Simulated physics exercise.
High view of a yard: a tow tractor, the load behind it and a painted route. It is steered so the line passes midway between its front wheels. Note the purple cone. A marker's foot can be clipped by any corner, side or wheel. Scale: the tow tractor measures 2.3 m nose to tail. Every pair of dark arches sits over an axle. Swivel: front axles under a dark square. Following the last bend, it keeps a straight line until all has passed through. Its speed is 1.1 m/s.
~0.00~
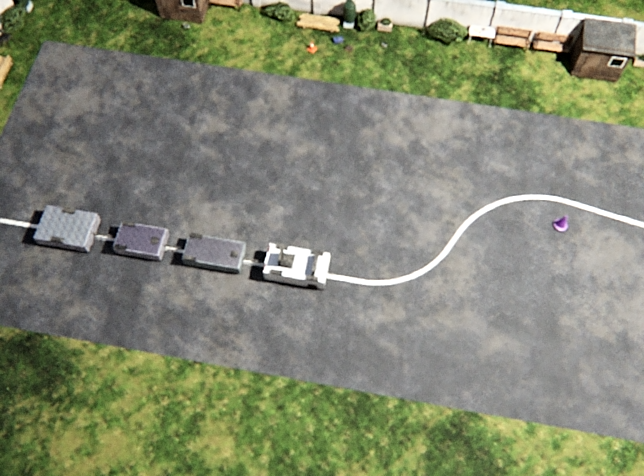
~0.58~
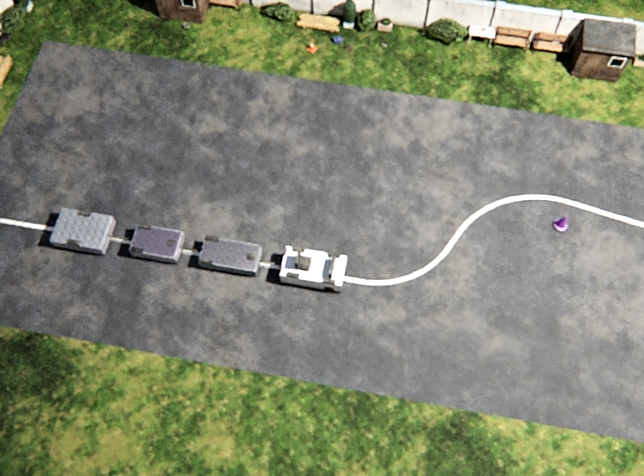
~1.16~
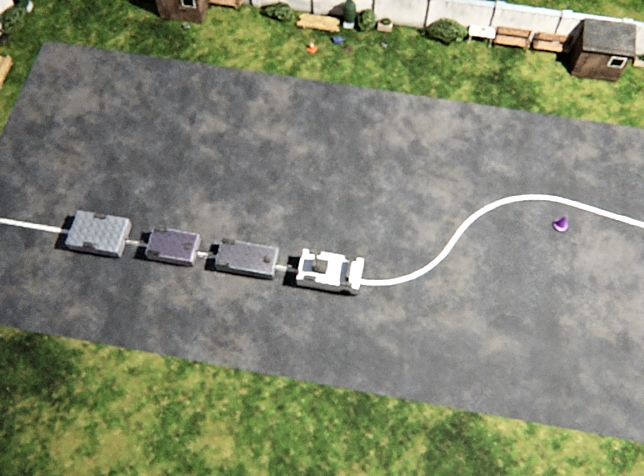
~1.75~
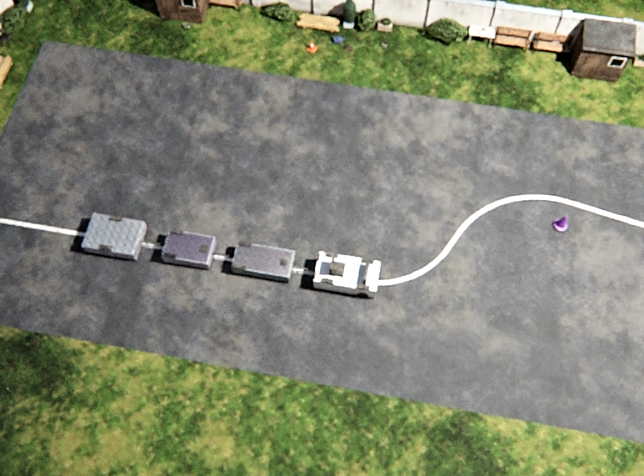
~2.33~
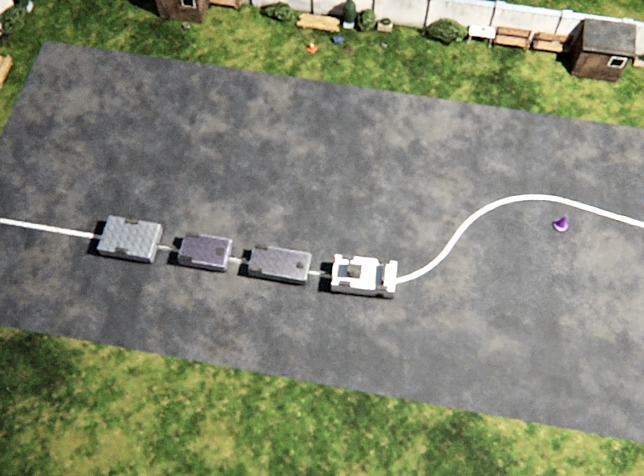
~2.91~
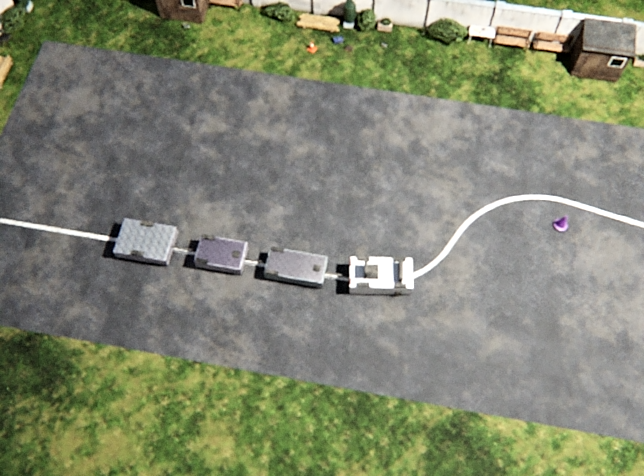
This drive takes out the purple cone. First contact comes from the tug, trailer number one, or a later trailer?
First touch: Nearest trailer.
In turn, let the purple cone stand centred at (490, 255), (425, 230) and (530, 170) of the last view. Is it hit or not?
Try 1 untouched, try 2 touched, try 3 untouched.
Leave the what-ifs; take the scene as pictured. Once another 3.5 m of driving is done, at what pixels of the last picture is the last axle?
Near (224, 252).
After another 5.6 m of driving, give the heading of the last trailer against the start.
Compared with the start, the last trailer heads some 5° away.
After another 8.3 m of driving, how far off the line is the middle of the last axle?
40 cm off.
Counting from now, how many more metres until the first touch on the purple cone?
11.5 m.
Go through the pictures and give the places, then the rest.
In the first frame, nose (323, 267); last axle (63, 225); still straight; purple (562, 223); 3 trailers.
In the second frame, nose (340, 270); last axle (79, 228); still straight.
In the third frame, nose (357, 273); last axle (95, 230); still straight.
In the fourth frame, nose (374, 276); last axle (111, 233); still straight.
In the fifth frame, nose (391, 276); last axle (127, 236); turned 3°.
In the sixth frame, nose (408, 273); last axle (143, 238); turned 9°; purple (562, 223).
After 7.0 s, the last axle is at (249, 256) of the last picture, 5 cm off the line.
After 11.2 s, the last axle is at (357, 259) of the last picture, 60 cm off the line.
After 13.3 s, the last axle is at (411, 243) of the last picture, 100 cm off the line; the first trailer has hit purple.
After 15.3 s, the last axle is at (461, 225) of the last picture, 5 cm off the line.
After 23.6 s, the last axle is out of the picture, 15 cm off the line; 1 of 1 struck in all.
